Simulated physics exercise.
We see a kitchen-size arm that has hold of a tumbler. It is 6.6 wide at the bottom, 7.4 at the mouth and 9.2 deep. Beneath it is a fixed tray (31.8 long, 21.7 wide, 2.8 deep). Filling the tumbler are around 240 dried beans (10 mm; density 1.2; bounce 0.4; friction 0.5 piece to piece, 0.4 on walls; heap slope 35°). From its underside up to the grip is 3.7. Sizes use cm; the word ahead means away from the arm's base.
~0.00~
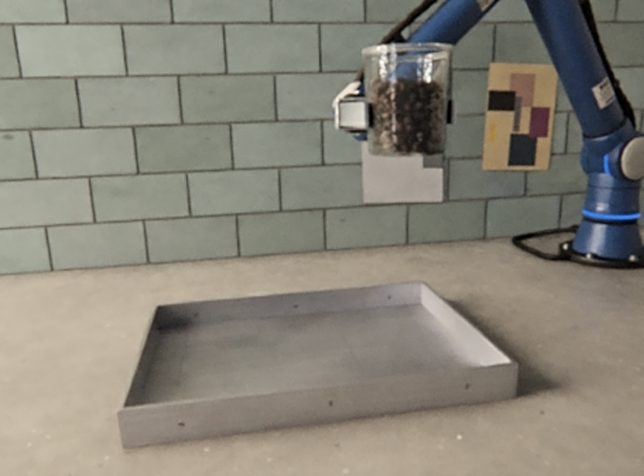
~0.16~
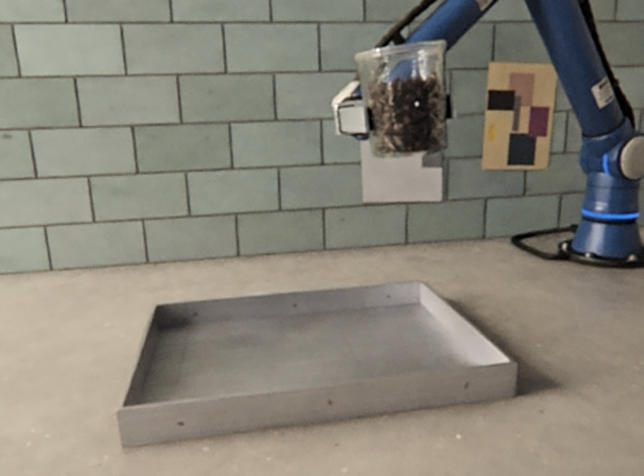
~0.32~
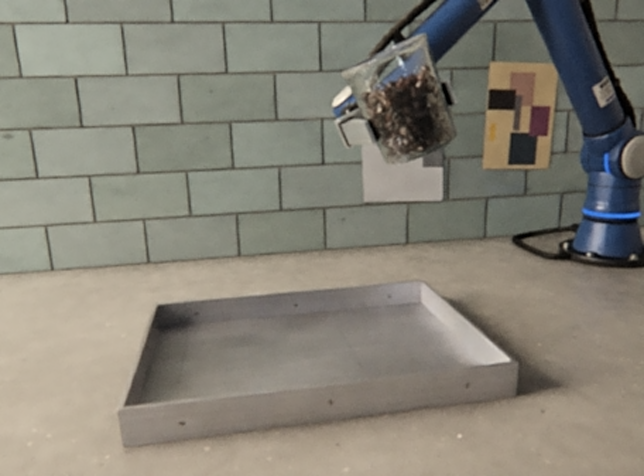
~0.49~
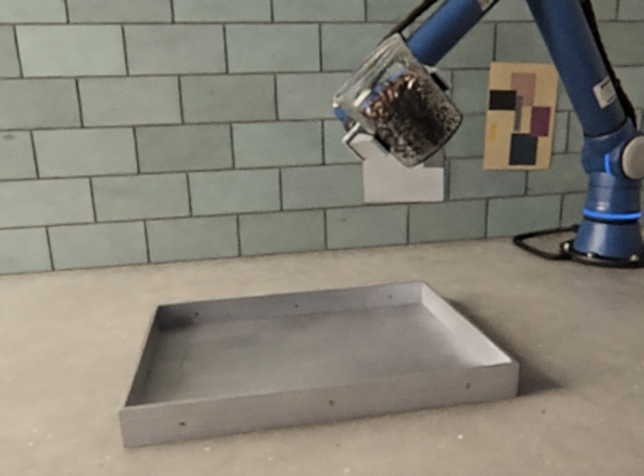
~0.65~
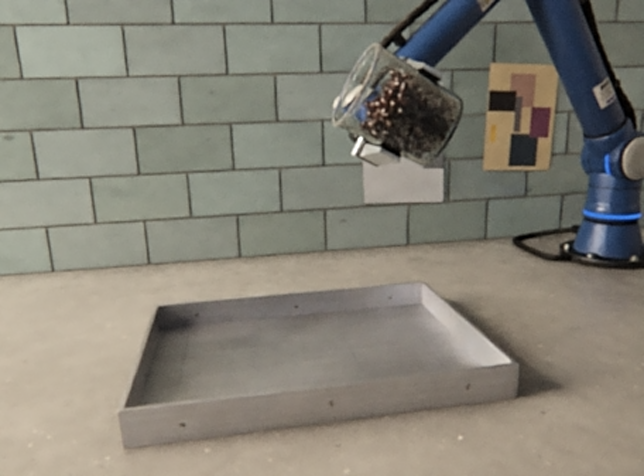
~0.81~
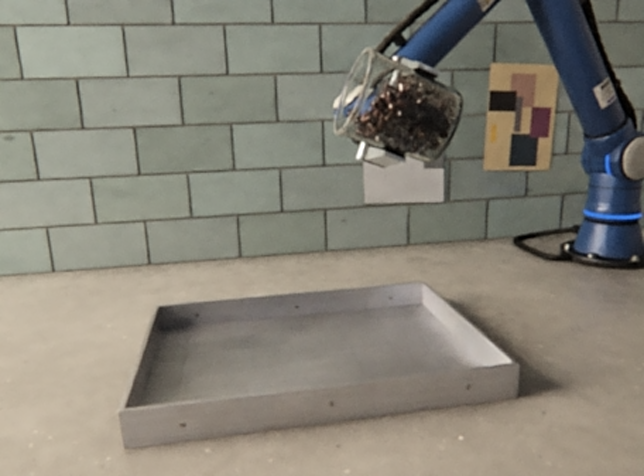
On a grey counter against green tiles, a blue robot arm steadily tilting a clear tumbler of dried beans to the left.
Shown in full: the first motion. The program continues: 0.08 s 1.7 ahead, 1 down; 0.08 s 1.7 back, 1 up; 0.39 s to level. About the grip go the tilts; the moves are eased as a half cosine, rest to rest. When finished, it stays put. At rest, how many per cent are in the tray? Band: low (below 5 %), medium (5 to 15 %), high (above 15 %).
Low.
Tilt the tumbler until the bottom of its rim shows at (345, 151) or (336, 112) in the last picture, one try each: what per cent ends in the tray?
Around 15 per cent, then around 0 per cent.
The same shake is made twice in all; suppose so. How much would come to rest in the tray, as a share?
5 per cent.
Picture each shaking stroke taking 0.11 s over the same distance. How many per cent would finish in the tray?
Then roughly 0 percent.
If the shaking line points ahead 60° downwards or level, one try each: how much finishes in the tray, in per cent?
Estimates, in order: 0 % then 5 %.
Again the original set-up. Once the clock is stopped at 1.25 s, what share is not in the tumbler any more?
I'd say some 0 percent by then.
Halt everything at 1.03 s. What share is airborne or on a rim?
0 %.
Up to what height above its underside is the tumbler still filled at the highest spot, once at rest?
I'd say close to 8.5 cm.
By 1.03 s, tilted 64° forward, highest piece 26 above the table; 238 in the tumbler.
By 1.25 s, tilted 13° forward, highest piece 29 above the table; 236 in the tumbler, 2 in the tray.
By 1.56 s, level, highest piece 29 above the table; 236 in the tumbler, 2 in the tray.
By 2.61 s, level, highest piece 29 above the table; 236 in the tumbler, 2 in the tray.
Final count, 236 in the tumbler, 2 in the tray. That is 1 % in the tray.
